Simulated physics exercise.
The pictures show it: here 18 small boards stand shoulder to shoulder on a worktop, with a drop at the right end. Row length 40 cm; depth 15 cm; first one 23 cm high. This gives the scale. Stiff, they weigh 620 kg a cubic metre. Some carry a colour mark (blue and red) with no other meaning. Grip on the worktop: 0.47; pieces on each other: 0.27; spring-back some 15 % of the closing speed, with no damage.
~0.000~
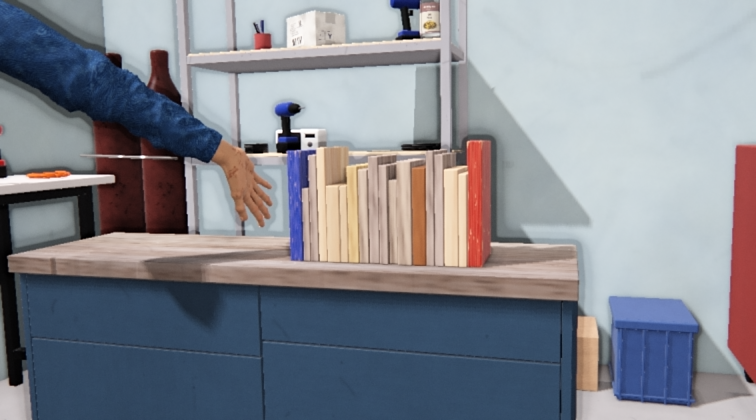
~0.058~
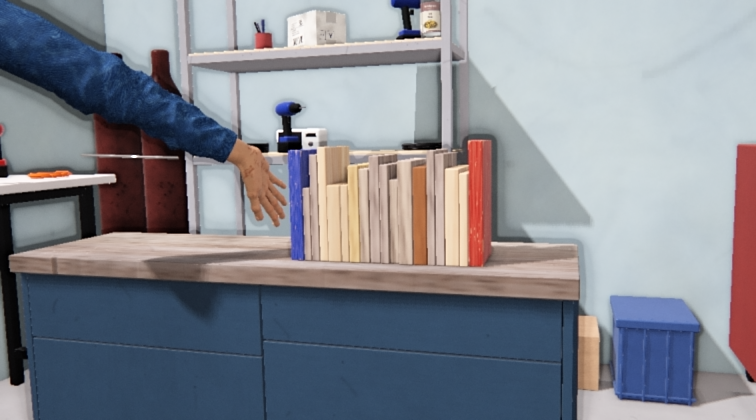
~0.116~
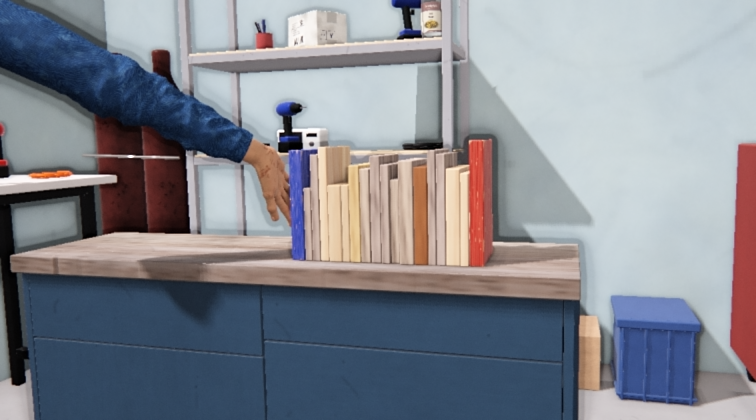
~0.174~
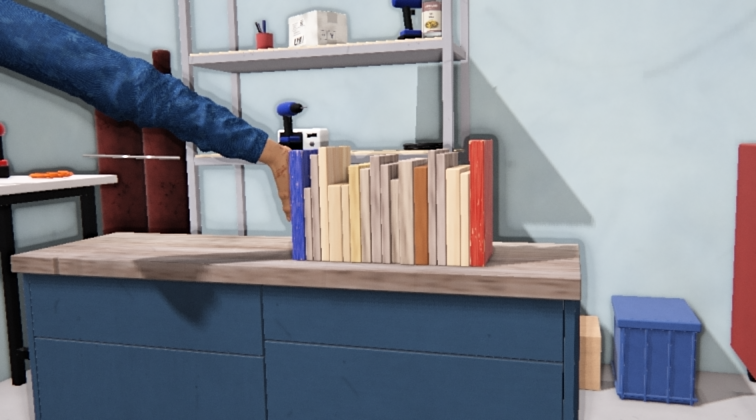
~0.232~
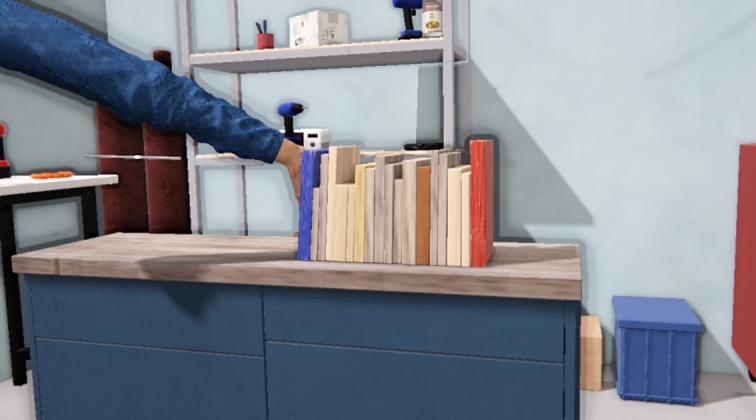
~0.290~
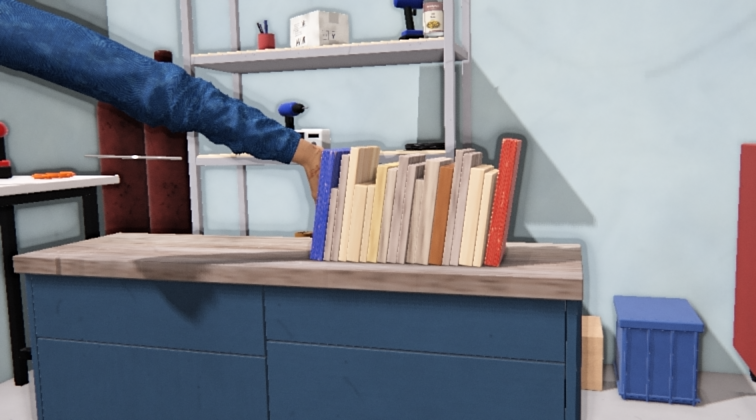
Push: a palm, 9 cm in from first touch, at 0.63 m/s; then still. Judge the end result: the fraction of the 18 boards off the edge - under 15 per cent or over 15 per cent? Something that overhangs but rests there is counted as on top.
My judgement: Fewer than 15 in 100.
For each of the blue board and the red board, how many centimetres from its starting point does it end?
About: Blue 0, red 100.
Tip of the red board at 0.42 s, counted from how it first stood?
Angle at that time, about 40 degrees.
After 0.35 s, none of the 18 boards off the edge, 18 disturbed; red board 24° from how it stood; blue board 24° from how it stood.
After 0.42 s, none of the 18 boards off the edge, 18 disturbed; red board 43° from how it stood; blue board 39° from how it stood.
After 0.62 s, 1 of the 18 boards off the edge; red board upside down; blue board 54° from how it stood.
In the end (1.1 s), 1 of the 18 boards off the edge; red board on its side; blue board 56° from how it stood. That is 6 per cent. From the last view, middles, blue board near (325, 220).
